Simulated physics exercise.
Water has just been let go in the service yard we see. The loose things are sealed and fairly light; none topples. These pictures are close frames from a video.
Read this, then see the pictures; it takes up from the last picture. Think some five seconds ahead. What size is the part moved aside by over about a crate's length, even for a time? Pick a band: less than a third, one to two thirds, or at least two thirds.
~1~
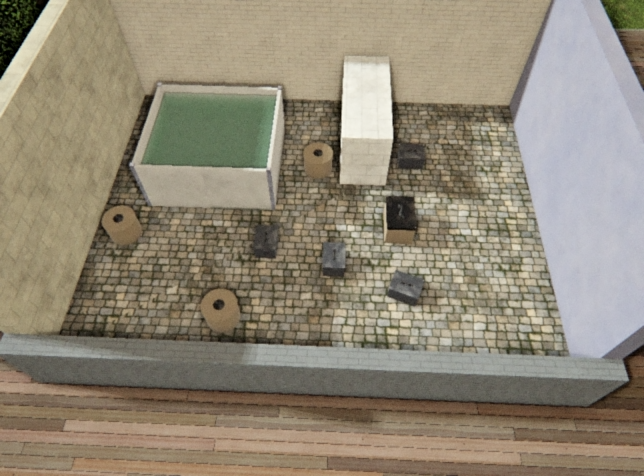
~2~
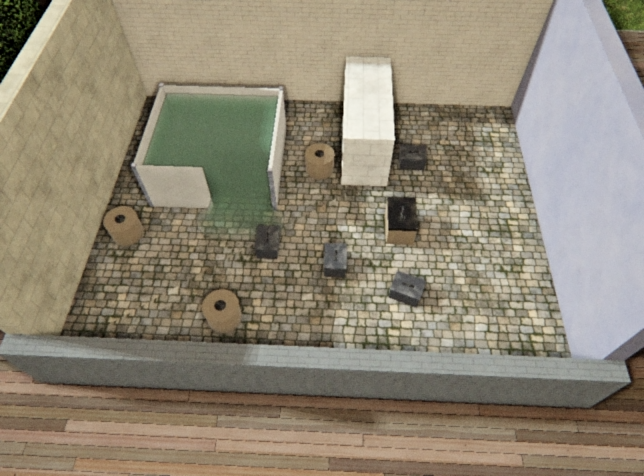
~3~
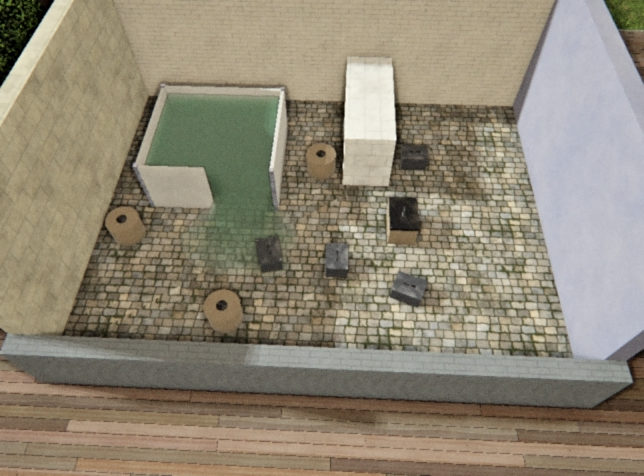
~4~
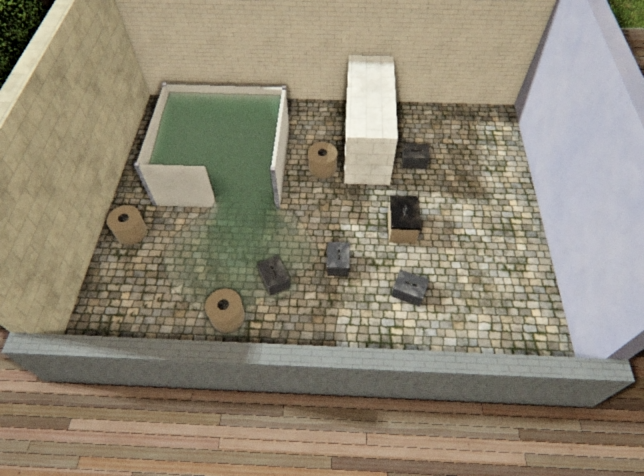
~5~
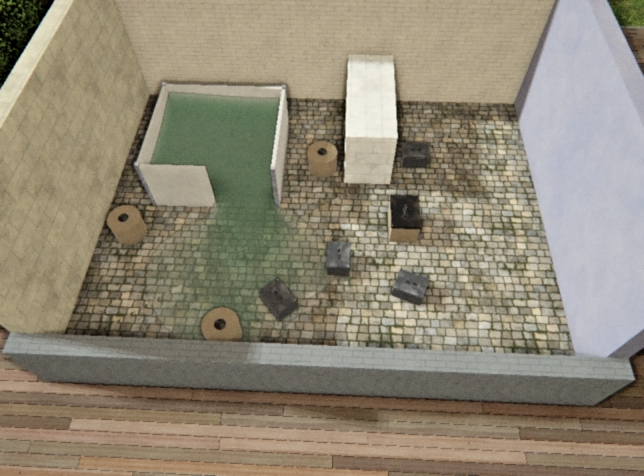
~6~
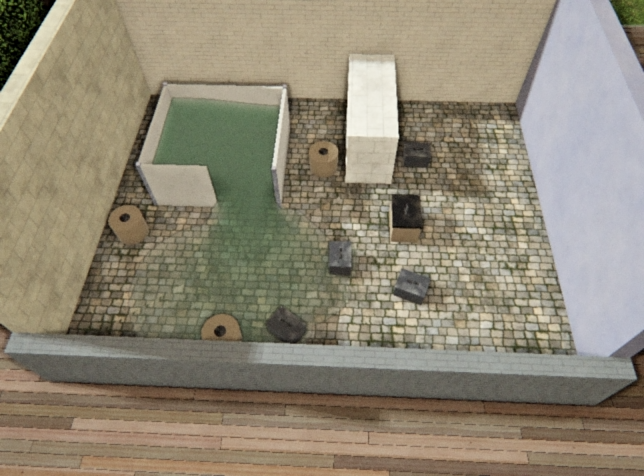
The fraction is one to two thirds of them.
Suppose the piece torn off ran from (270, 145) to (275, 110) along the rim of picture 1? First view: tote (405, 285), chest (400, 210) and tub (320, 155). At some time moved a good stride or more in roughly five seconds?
The first: Got that far; the second: Got that far; the third: Got that far.
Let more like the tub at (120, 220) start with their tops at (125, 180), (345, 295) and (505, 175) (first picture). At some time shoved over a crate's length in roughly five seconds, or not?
Shoved clear, shoved clear, shoved clear.
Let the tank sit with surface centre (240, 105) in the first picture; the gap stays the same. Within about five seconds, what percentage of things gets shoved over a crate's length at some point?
It works out at about 80 percent.
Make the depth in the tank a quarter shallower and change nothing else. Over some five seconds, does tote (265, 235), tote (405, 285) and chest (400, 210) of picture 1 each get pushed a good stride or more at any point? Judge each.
Note, in sequence: Past that mark / past that mark / within that.
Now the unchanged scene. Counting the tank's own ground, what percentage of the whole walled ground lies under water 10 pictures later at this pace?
Roughly 50 per cent.
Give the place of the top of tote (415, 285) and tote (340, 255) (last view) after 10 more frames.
They end up at about pixels (513, 296) and (467, 249).
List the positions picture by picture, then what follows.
In the first picture, a tote at (266, 237), on the bottom; a tub at (219, 305) rests on the ground; 0 of 8 have shifted.
In the second picture, a tote at (267, 238), on the bottom; a tub at (220, 306), on the bottom; 0 of 8 have shifted.
In the third picture, a tote at (269, 250), on the bottom, close to its start; a tub at (222, 306) rests on the ground; 1 of 8 have shifted.
In the fourth picture, a tote at (273, 271) rests on the ground, a stride from its start; a tub at (223, 305) rests on the ground; 1 of 8 have shifted.
In the fifth picture, a tote at (278, 296), on the bottom, a stride from its start; a tub at (220, 324) rests on the ground, close to its start; 2 of 8 have shifted.
In the sixth picture, a tote at (286, 324) rests on the ground, a stride from its start; a tub at (220, 331) rests on the ground, a stride from its start; 2 of 8 have shifted.
A moment on, 1 of 8 are well off their spots; 2 afloat.
Next, 3 of 8 are well off their spots; 2 afloat.
Later, 5 of 8 are well off their spots; 3 afloat.
In the end, 5 of 8 are well off their spots, and 5 have been at some point; 4 afloat.
